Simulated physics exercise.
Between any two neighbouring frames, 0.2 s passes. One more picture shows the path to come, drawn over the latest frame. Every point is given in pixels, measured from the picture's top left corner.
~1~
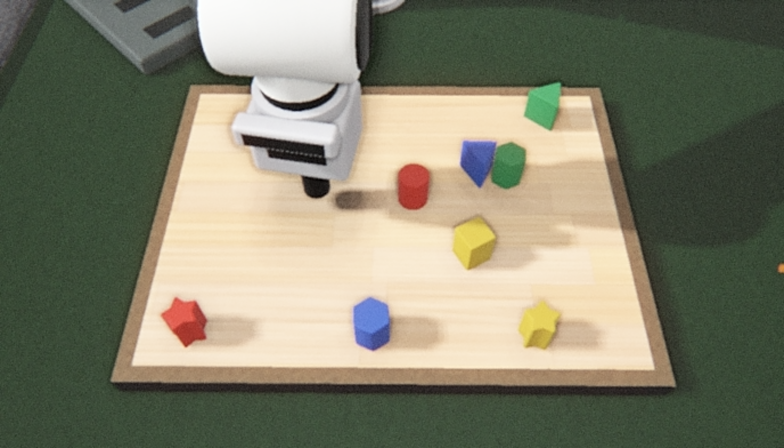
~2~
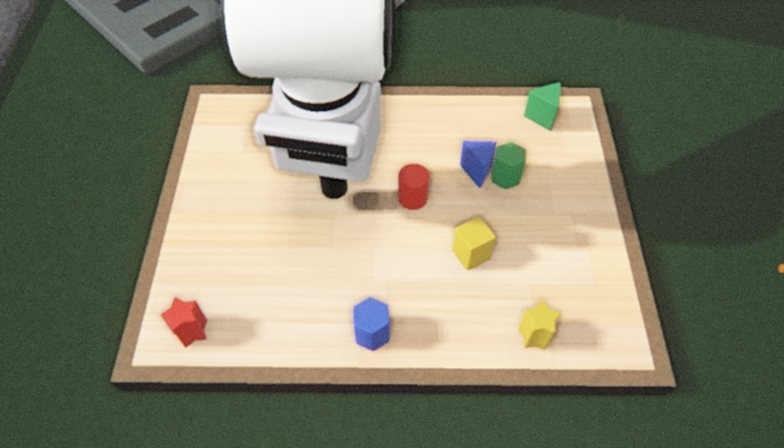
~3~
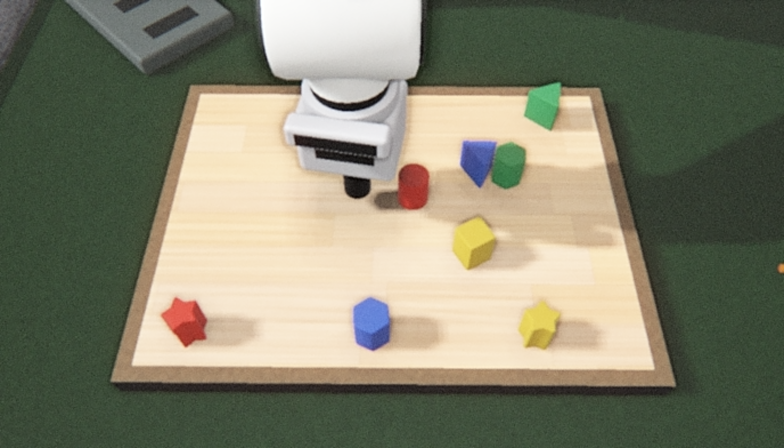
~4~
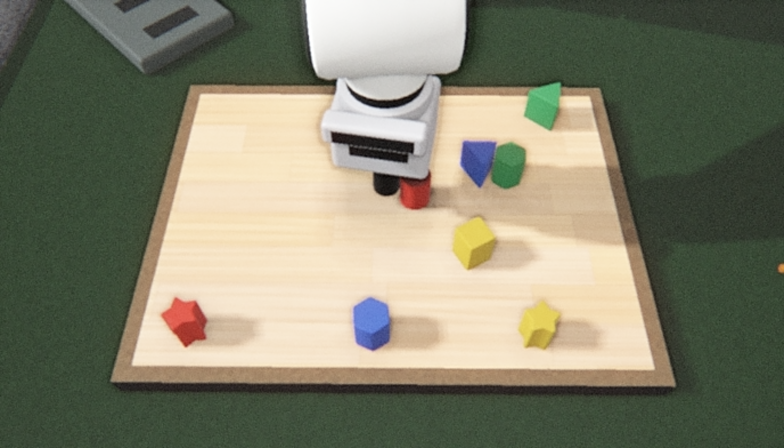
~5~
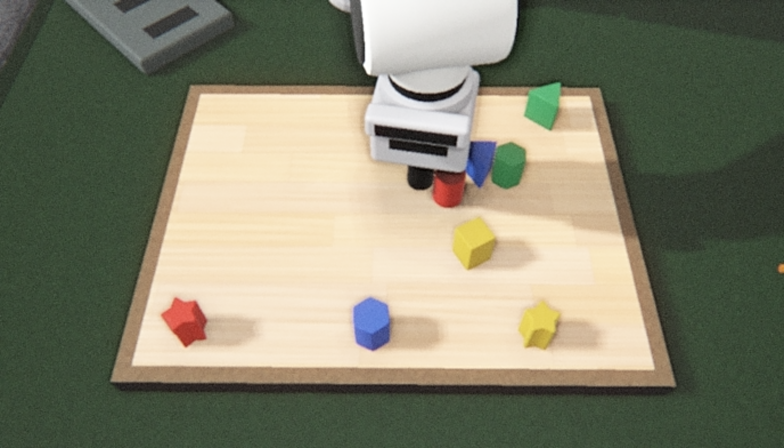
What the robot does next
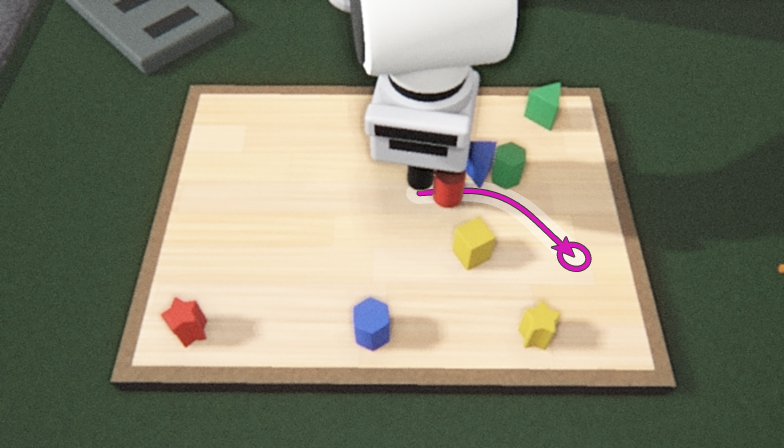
A white robotic arm with a black tip reaches over a pale wooden board with a brown rim on a dark green surface, seen from above by a still camera. Red, blue, green and yellow blocks lie scattered, with red and yellow stars near the lower corners. The arm glides right, meets the red cylinder and pushes it right, close to the blue triangular block.
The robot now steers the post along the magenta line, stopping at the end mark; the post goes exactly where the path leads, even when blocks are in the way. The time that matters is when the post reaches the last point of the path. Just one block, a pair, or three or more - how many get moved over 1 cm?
The result: One block.
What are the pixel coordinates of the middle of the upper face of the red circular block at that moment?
Answer: (616, 246).
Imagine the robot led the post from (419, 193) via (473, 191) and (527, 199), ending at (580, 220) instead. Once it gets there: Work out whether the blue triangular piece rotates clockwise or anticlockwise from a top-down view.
The answer is counter-clockwise.
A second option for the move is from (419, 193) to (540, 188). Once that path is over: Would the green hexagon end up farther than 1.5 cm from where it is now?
Final answer: Yes.
Drawn move, from (419, 193) over (478, 191) and (530, 215) to (574, 257).
What follows on the original path. One third of the way, post at (480, 179); red circular block at (509, 180); blue triangular piece at (485, 148), turned 25° anticlockwise.
Two thirds of the way, post at (535, 204); red circular block at (563, 210); blue triangular piece at (487, 148), turned 35° anticlockwise; green hexagon at (517, 151).
At the end, post at (580, 245); red circular block at (616, 246); yellow square piece still; blue triangular piece at (487, 148), turned 35° anticlockwise; green hexagon at (517, 151).
